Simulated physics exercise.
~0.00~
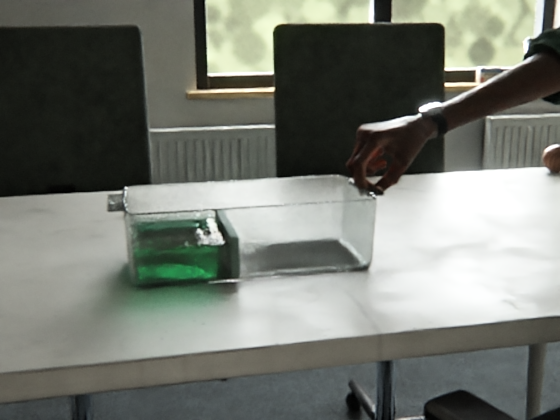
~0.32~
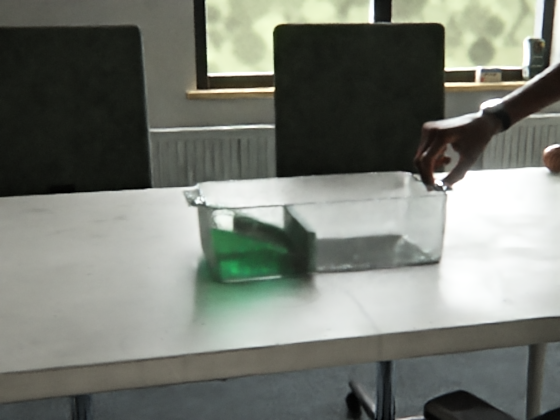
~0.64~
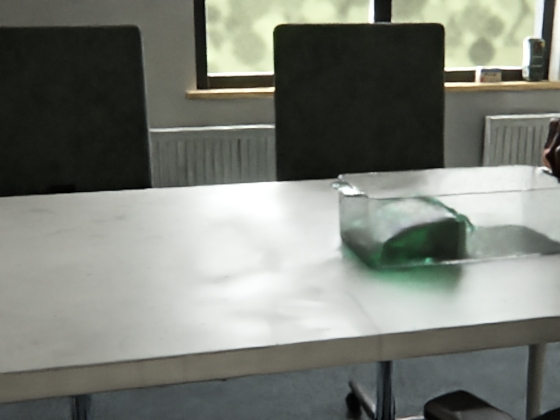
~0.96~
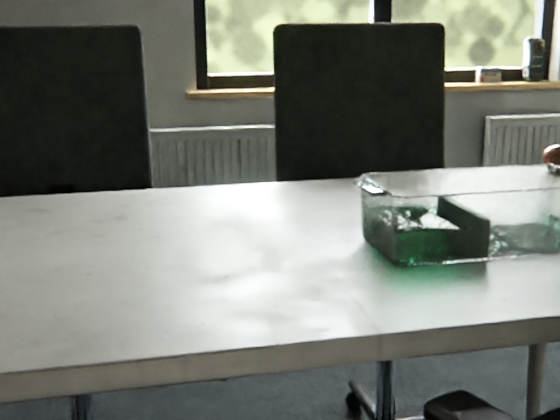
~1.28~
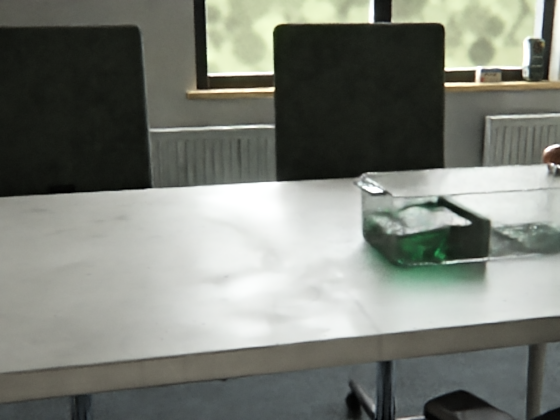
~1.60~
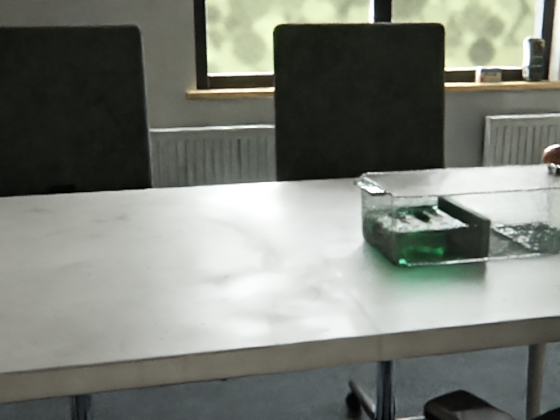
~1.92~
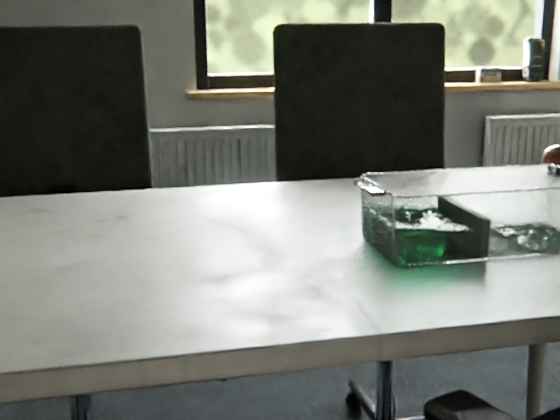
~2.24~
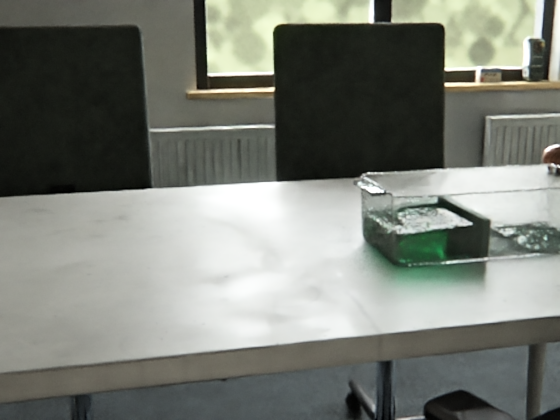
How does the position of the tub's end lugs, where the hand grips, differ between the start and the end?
At the start the lugs are in front of the right-hand chair, a little right of the middle of the view. By the end they are farther right, at the right edge of the view.
